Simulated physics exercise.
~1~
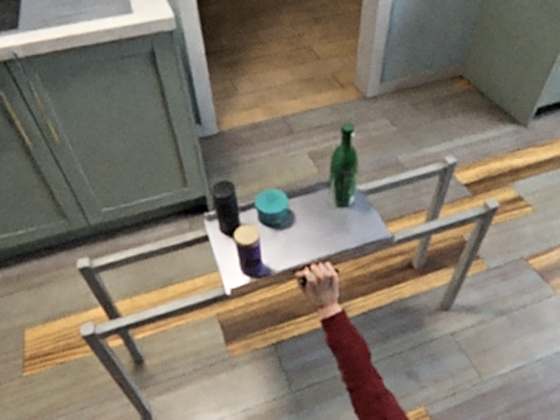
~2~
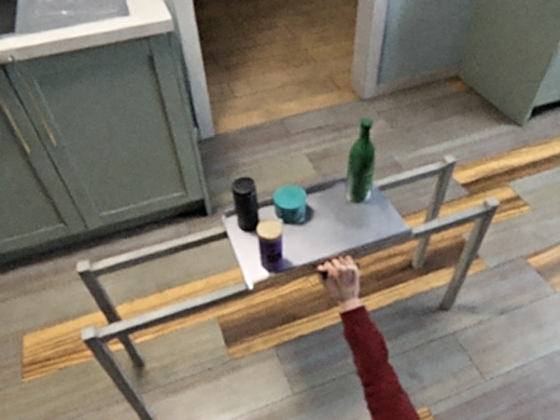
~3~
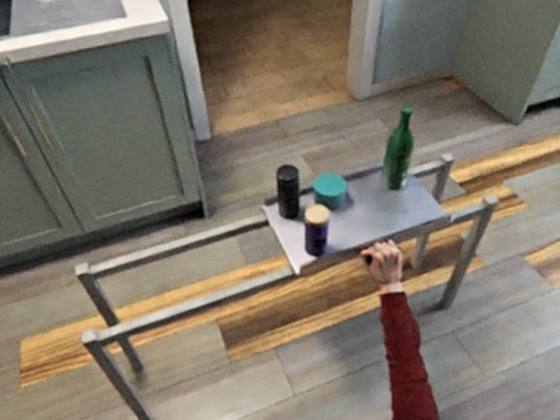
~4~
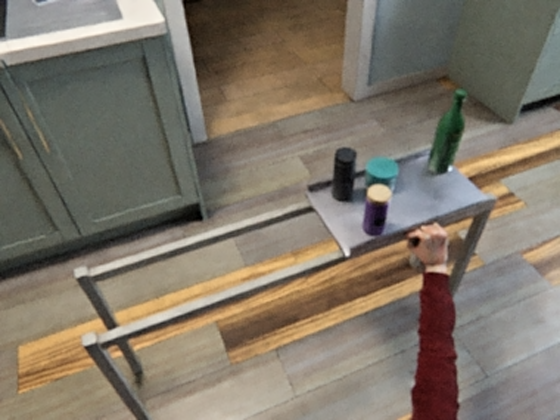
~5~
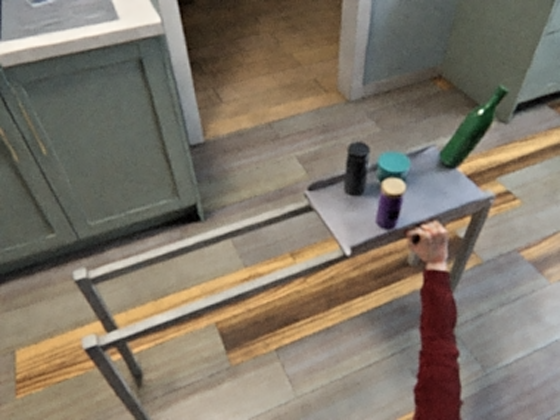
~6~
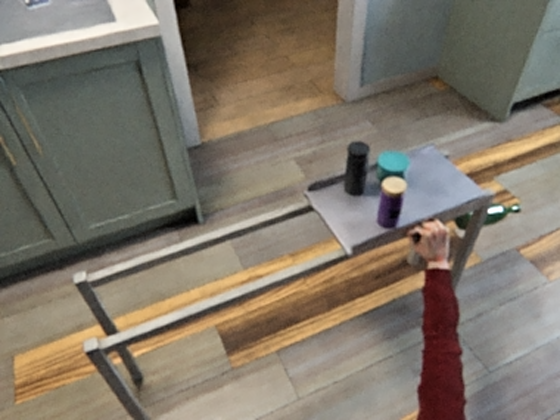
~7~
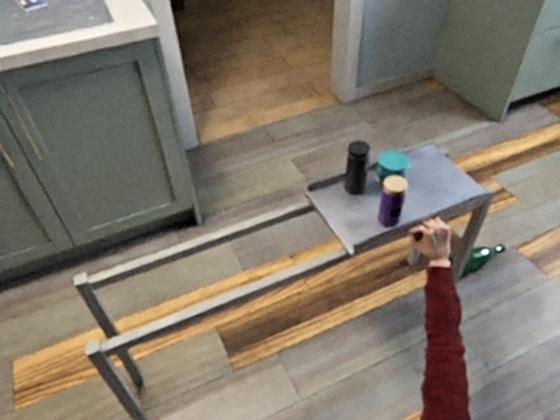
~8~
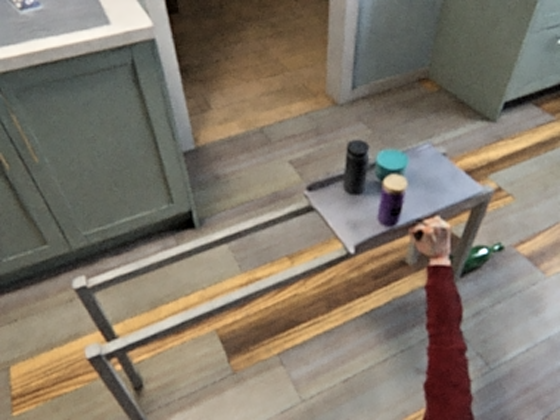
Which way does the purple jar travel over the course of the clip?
The purple jar moves to the right, carried along with the tray as the hand slides it.
